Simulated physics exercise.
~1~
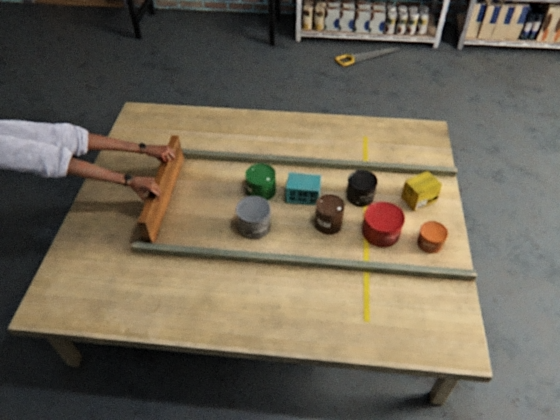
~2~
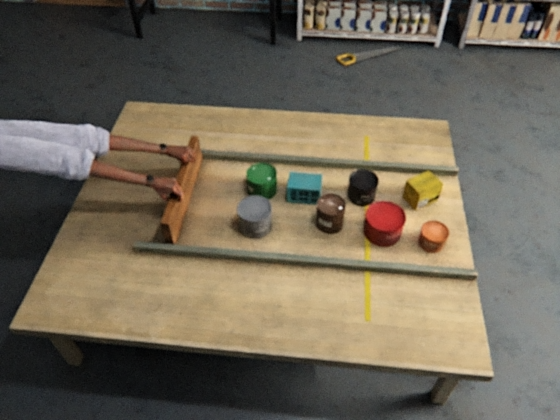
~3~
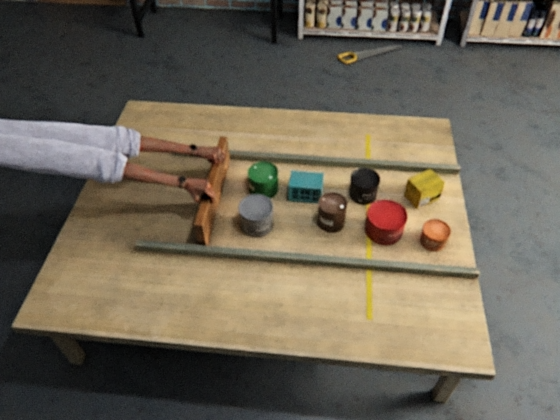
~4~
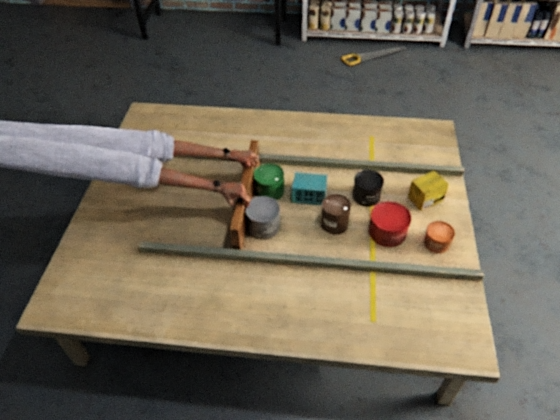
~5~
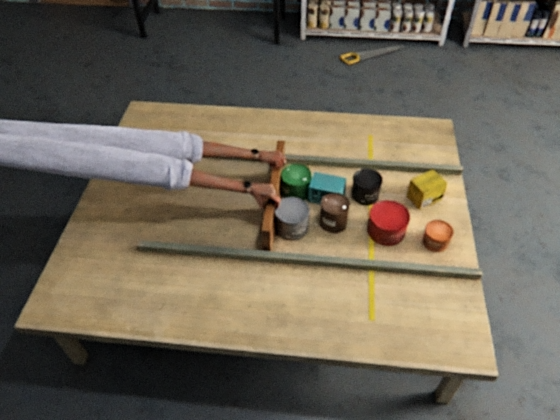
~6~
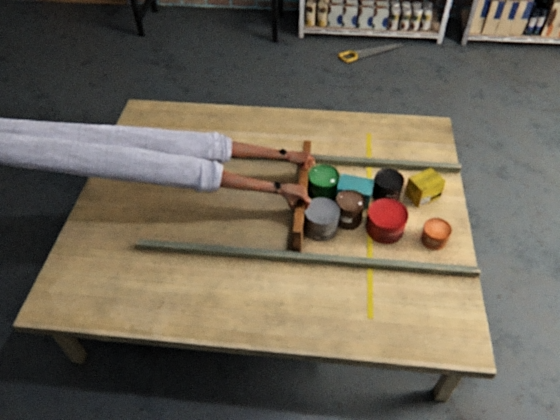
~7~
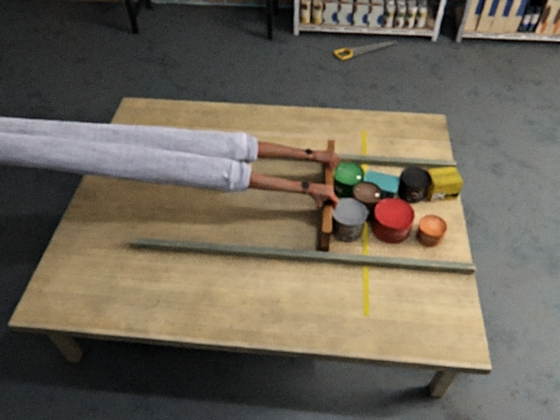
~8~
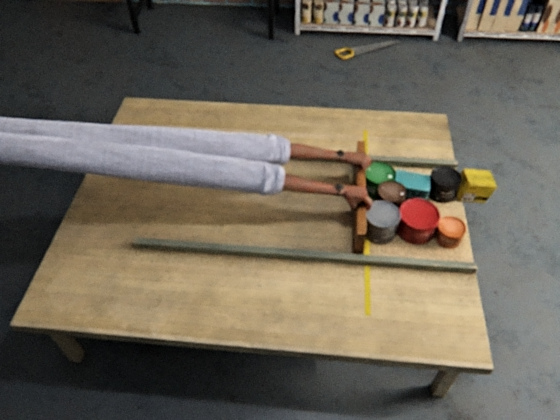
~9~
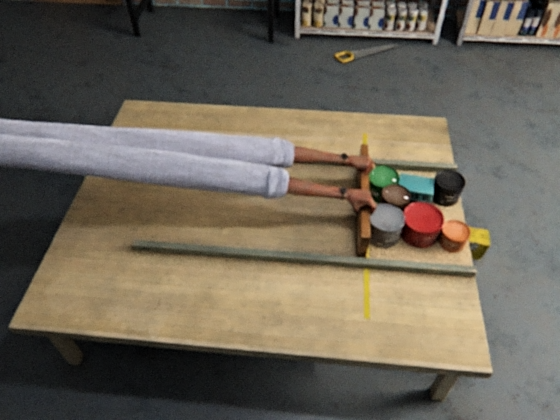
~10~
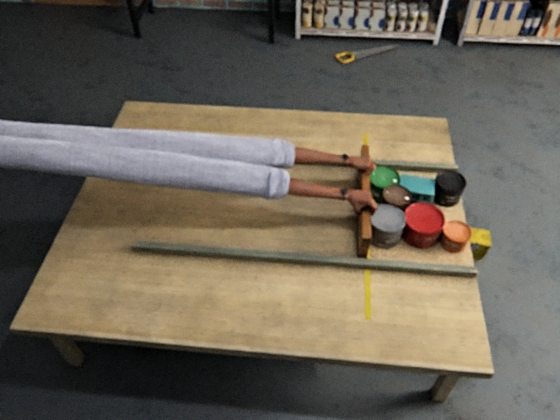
Two hands slide a plank right, bunching the containers and pushing the yellow one off.
